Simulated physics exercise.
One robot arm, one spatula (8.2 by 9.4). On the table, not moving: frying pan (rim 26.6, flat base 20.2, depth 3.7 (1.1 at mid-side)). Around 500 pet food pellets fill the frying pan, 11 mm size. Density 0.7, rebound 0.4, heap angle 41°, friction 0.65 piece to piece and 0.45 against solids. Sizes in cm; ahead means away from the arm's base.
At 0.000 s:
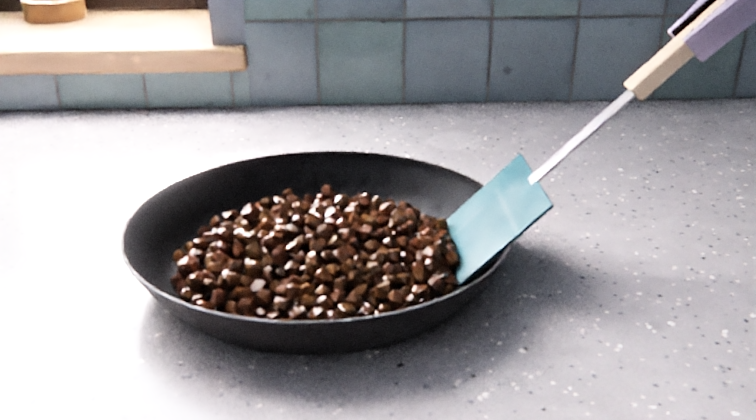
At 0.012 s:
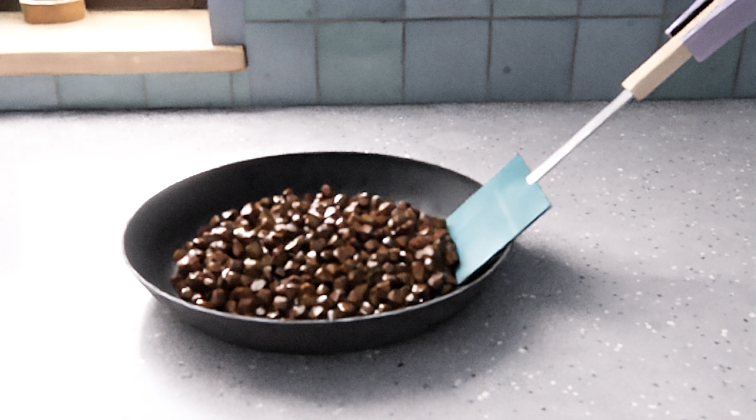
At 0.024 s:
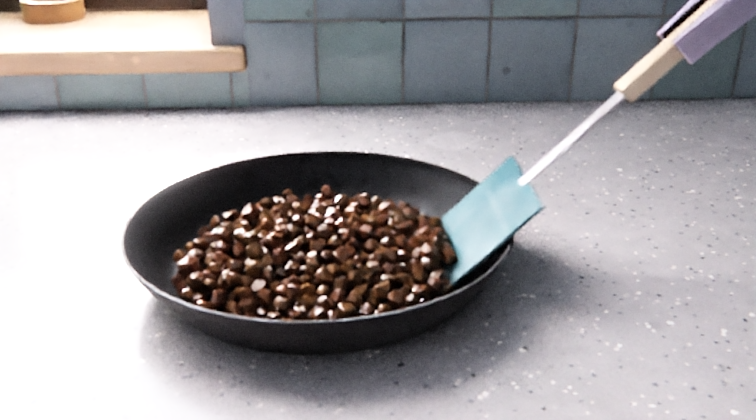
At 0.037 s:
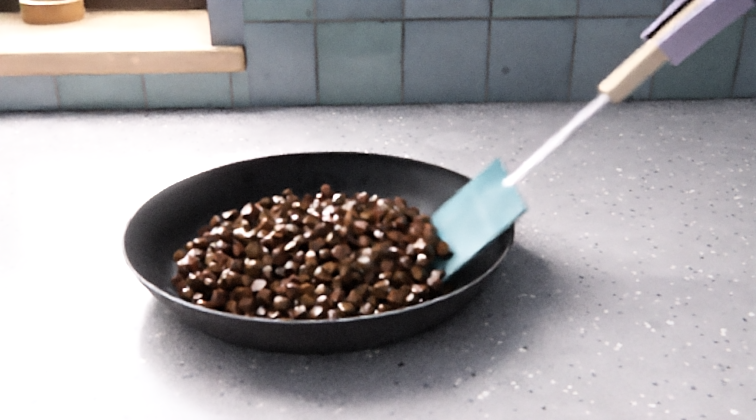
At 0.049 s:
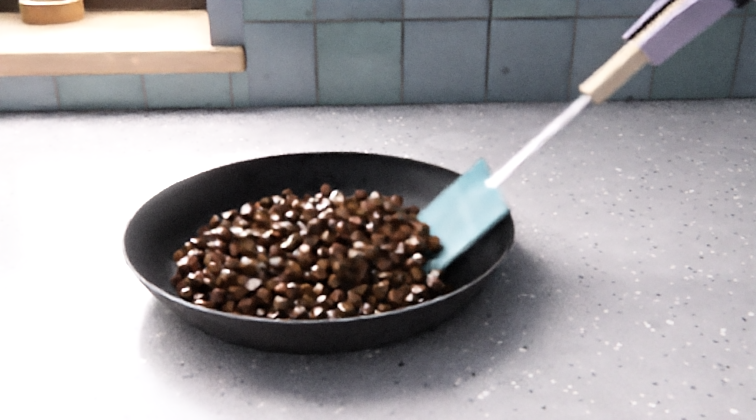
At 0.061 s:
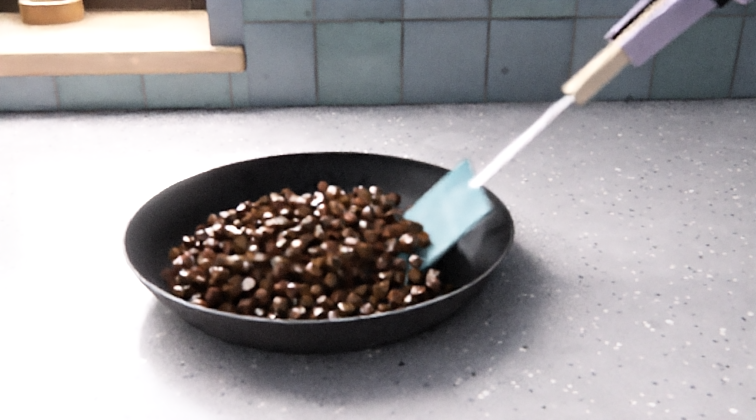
The clip shows a black frying pan of brown pellets on a speckled counter, with a blue spatula at its right side. The spatula stays nearly still, then moves left into the pan, pushing nearby pellets leftward.
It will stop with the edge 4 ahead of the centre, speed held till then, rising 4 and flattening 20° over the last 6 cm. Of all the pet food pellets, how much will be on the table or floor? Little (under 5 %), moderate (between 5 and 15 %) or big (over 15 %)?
Share on the table or floor: Moderate (between 5 and 15 %).
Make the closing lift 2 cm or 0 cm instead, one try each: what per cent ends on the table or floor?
About 0 and 0 per cent.
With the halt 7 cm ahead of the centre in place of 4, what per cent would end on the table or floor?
Then about 15 per cent.
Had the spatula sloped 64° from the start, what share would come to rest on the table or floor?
In that case some 10 per cent.
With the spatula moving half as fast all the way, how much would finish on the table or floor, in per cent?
In that case some 0 per cent.
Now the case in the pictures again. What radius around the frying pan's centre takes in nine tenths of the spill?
Some 30 cm.
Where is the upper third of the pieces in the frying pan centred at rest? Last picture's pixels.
Near (199, 239).
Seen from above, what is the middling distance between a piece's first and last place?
Roughly 4 cm.
After 0.09 s, sloping 44°, highest piece 5 above the table; 496 in the frying pan.
After 0.12 s, sloping 36°, highest piece 6 above the table; 496 in the frying pan.
After 0.34 s, sloping 25°, highest piece 5 above the table; 450 in the frying pan, 42 on the table or floor, 4 on the blade or in flight.
After 1.39 s, sloping 25°, highest piece 5 above the table; 450 in the frying pan, 46 on the table or floor.
At rest, 450 in the frying pan, 46 on the table or floor. That is 9 % on the table or floor.
